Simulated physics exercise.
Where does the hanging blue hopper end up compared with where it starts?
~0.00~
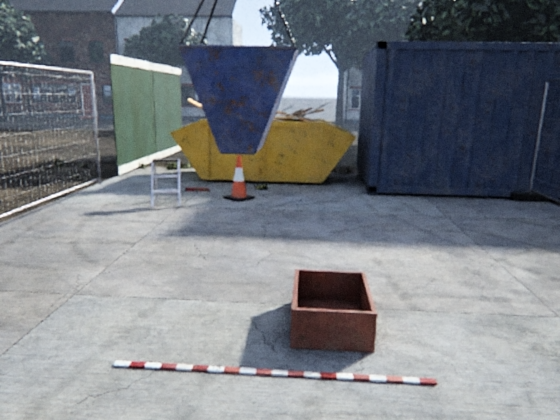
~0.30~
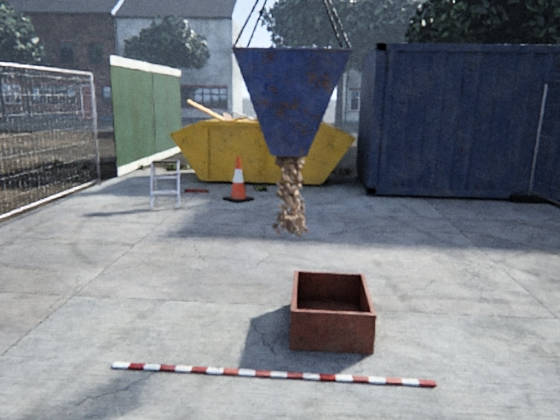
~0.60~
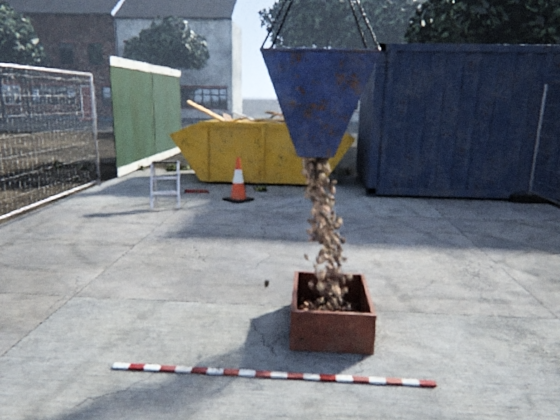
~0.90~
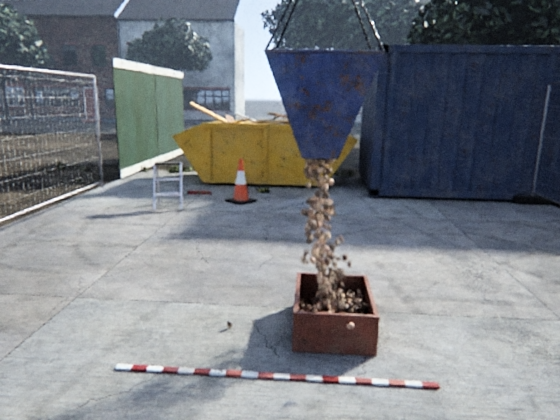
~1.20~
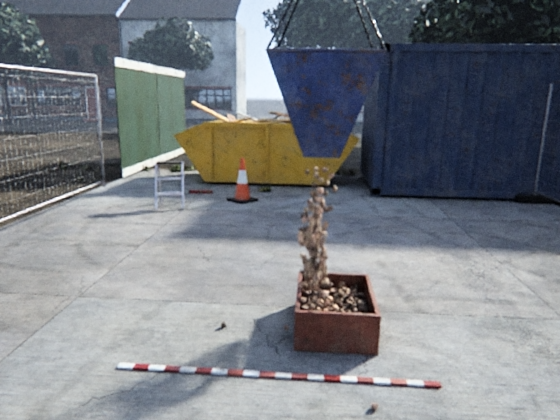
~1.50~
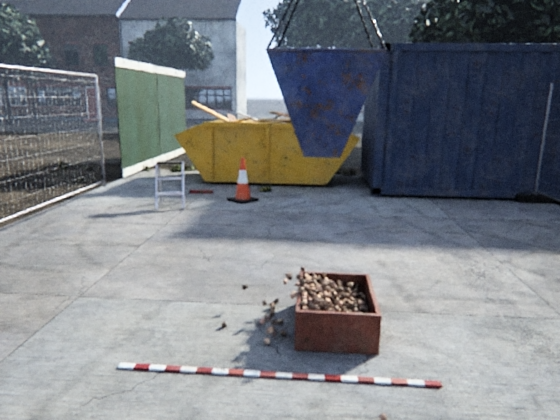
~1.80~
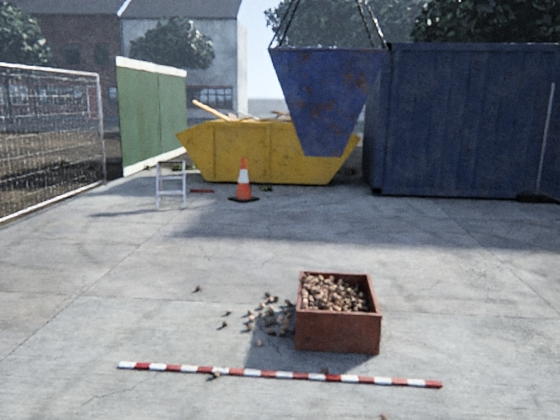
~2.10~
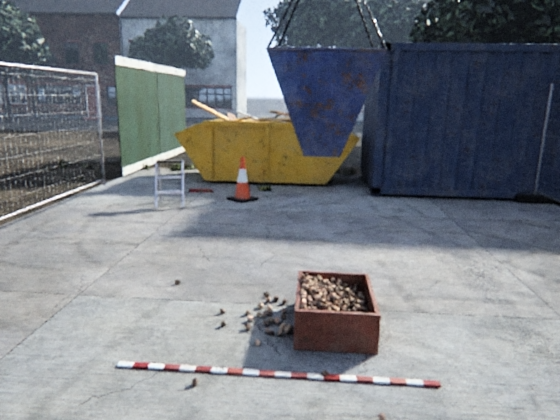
It ends up further to the right, hanging in front of the right end of the yellow skip and close to the blue container. At the start it hangs over the middle of the yellow skip, above the traffic cone.
